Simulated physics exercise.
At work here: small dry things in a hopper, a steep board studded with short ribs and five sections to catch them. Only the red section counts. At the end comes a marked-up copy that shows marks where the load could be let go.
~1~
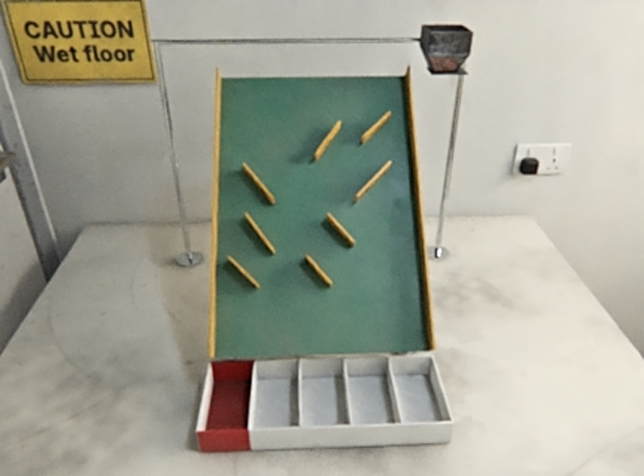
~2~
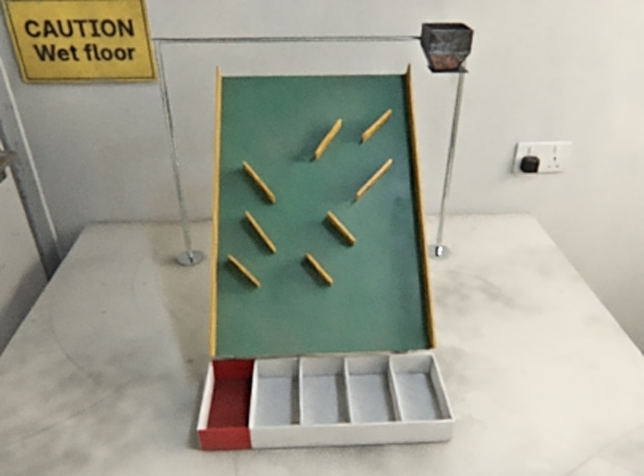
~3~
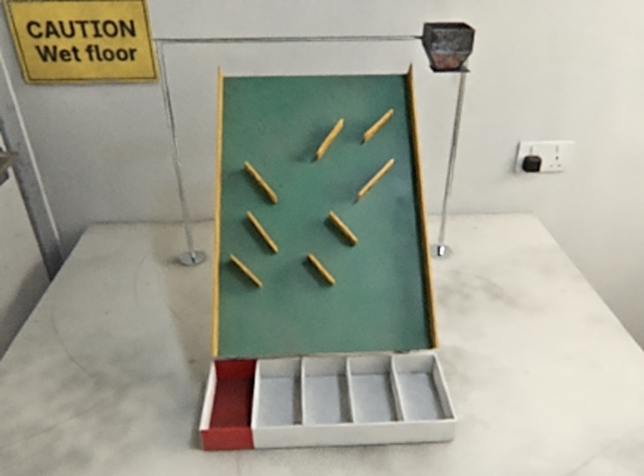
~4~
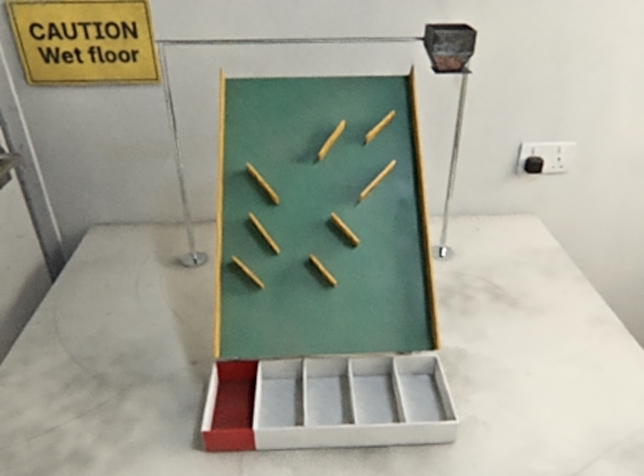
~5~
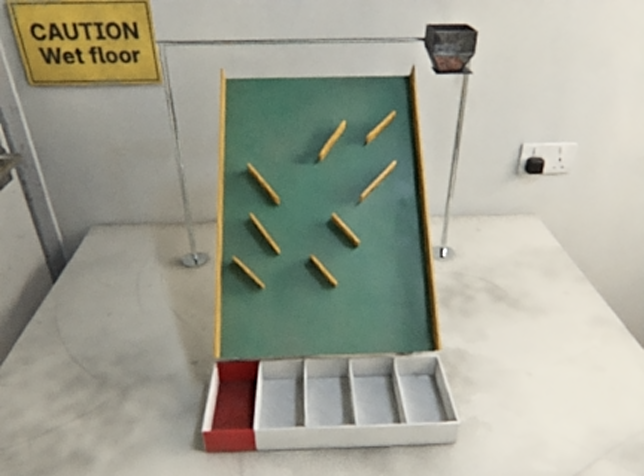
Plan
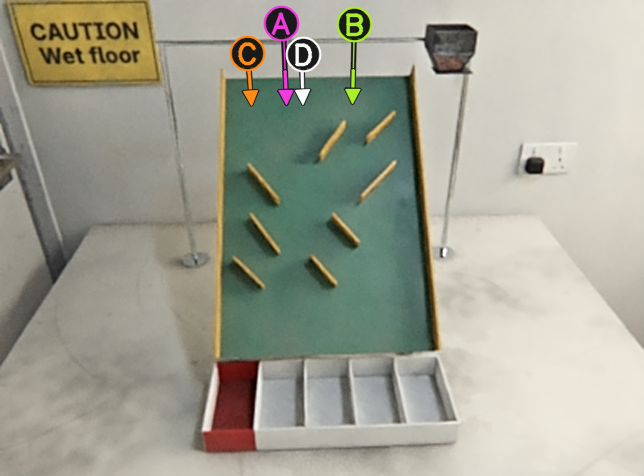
On a pale marble-like tabletop against a light wall, seen from the front and slightly above, a steep green board with yellow edges stands behind a tray of five sections, the leftmost red and the others white. Eight short yellow ribs stud the board, a dark hopper sits on a metal frame at upper right, and a yellow caution sign hangs upper left. Nothing in the scene moves; only the view shifts very slightly.
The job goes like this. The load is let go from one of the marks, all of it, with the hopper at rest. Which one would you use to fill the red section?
Choose C.
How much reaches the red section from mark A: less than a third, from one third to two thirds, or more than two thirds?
Less than a third.
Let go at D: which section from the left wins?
It is the second one.
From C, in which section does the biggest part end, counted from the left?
It is the first one.
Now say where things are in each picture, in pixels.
Hopper (442, 65), clay pellets, door shut, in the first frame.
Ribs (316, 153) to (341, 119), (364, 136) to (391, 110), (244, 162) to (274, 197), in the second frame.
Ribs (359, 195) to (393, 160), (247, 211) to (276, 249), (330, 212) to (357, 240), in the third frame.
Ribs (233, 256) to (262, 284), (310, 254) to (336, 283), in the fourth frame.
Red section (230, 439), number 1 of 5 from the left, in the fifth frame.
On the marked copy, mark A meets the board at (286, 99); mark B meets the board at (352, 98); mark C meets the board at (251, 100); mark D meets the board at (302, 99).
With A, about a tenth in the red section, almost all in other sections, just a few outside the box.
With B, not one piece in the red section, almost all in other sections.
With C, roughly a third in the red section, roughly two thirds in other sections.
With D, just a few in the red section, almost all in other sections, just a few outside the box.
